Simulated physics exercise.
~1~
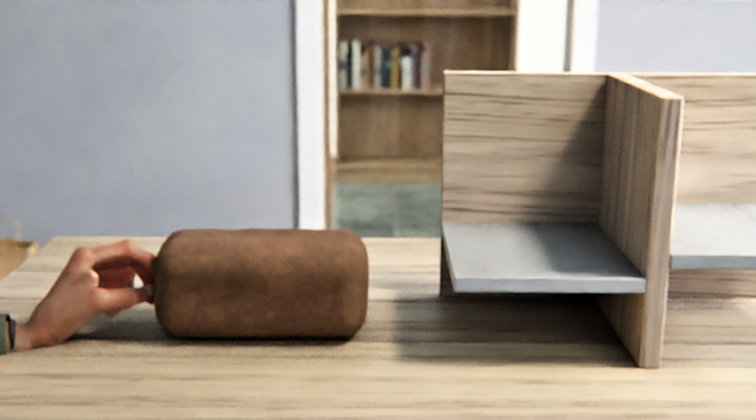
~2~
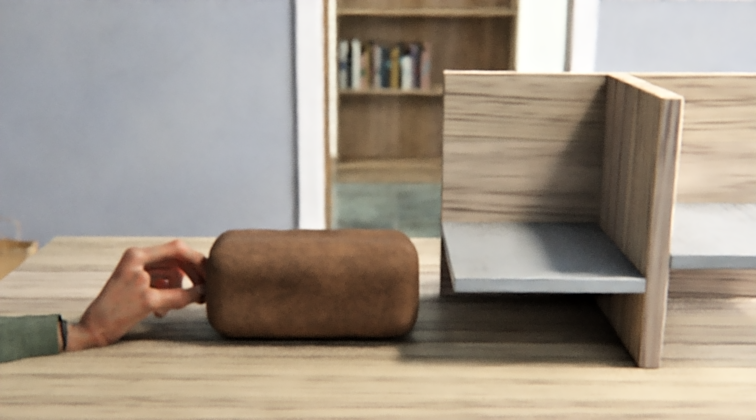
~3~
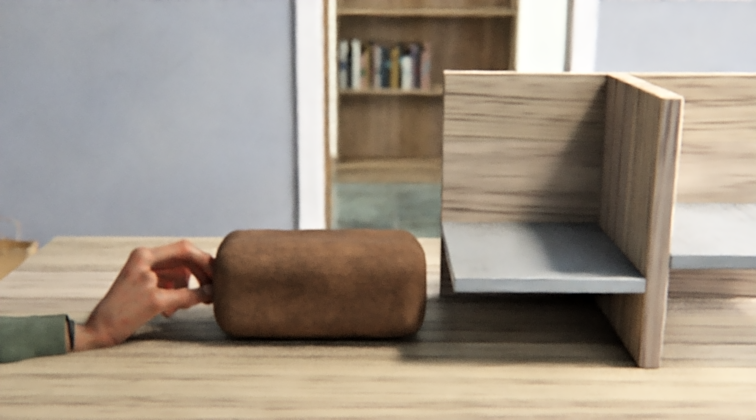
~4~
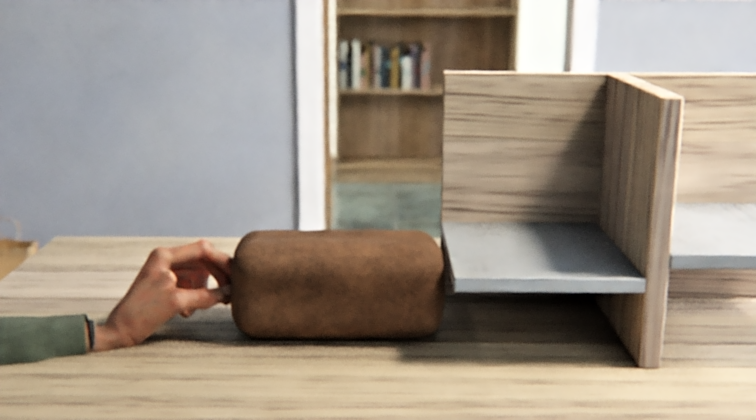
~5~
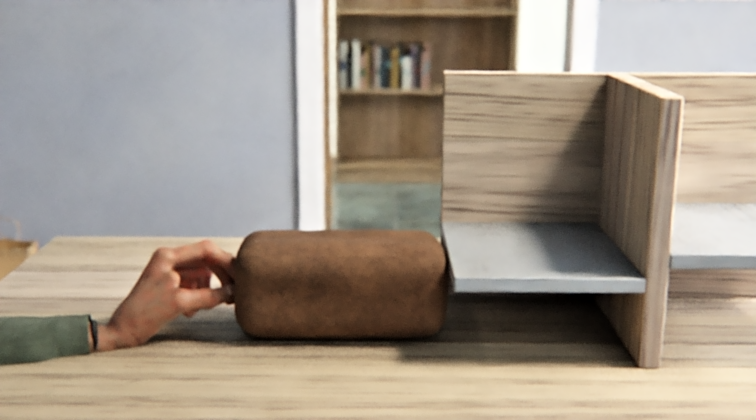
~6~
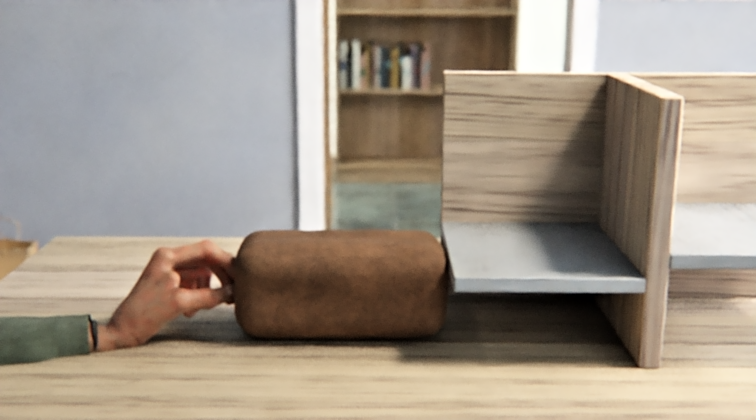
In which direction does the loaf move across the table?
The loaf moves to the right, toward the shelf unit.
